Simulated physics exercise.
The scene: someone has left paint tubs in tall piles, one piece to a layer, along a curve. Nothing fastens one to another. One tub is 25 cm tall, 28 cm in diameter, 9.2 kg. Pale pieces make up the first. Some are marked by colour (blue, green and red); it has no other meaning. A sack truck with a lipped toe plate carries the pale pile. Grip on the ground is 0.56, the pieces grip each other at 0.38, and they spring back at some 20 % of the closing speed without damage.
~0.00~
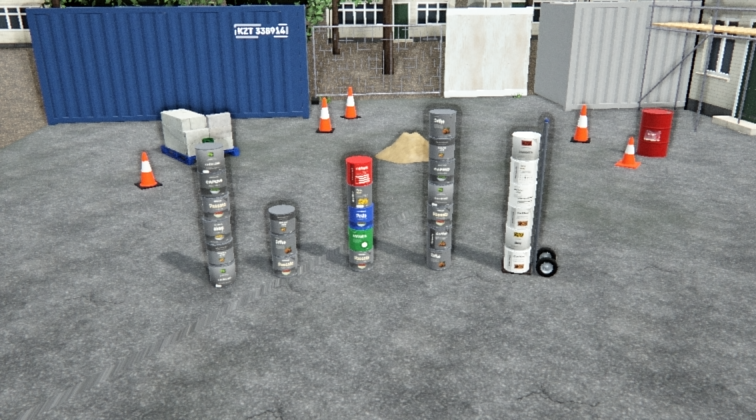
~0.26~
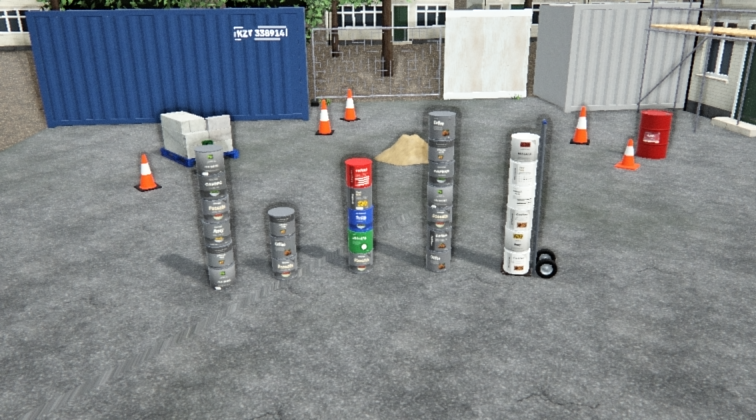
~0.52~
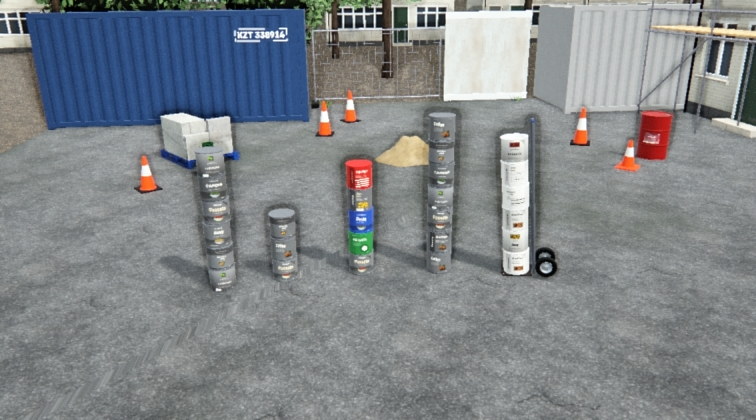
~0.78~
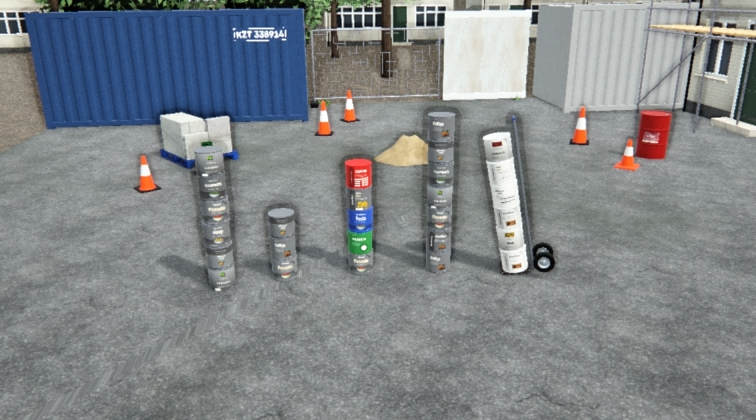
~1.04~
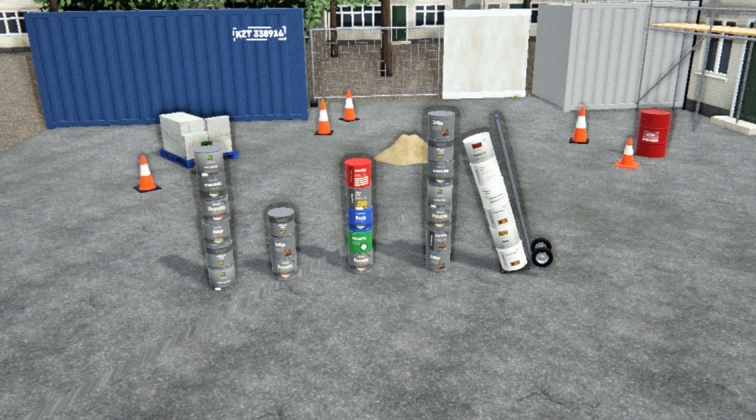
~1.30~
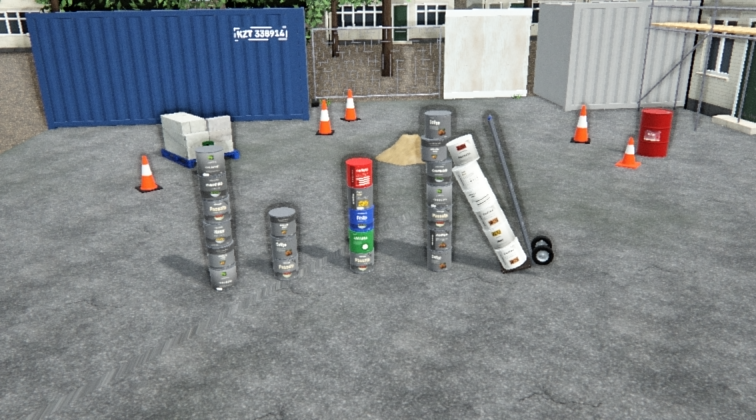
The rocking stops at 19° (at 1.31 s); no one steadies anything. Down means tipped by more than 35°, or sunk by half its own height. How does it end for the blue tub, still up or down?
The blue tub drops.
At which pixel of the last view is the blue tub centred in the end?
At about (304, 249).
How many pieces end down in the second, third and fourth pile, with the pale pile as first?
By pile: Second 7, third 4, fourth 2.
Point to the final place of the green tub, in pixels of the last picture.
Around (328, 253).
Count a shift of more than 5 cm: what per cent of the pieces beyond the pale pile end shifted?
65 per cent.
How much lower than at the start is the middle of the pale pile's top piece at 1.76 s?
Roughly 20 cm.
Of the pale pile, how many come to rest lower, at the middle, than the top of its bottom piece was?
6 pale pieces.
Around 1.76 s, 6 of the pale pile down; none of the 21 other tubs down, 7 disturbed; blue tub unmoved.
Around 2.26 s, 6 of the pale pile down; 1 of the 21 other tubs down; blue tub tipped 5°; red tub tipped 6°.
Around 2.86 s, 6 of the pale pile down; 11 of the 21 other tubs down; blue tub tipped 59°, 34 cm lower; green tub tipped 65°, 20 cm lower.
Around 3.54 s, 6 of the pale pile down; 13 of the 21 other tubs down; blue tub on its side; red tub on its side.
Finally (4.1 s), 6 of the pale pile down; 13 of the 21 other tubs down; blue tub on its side; red tub on its side; green tub on its side. Seen by the last camera, middles, blue tub near (304, 249), red tub near (200, 216).
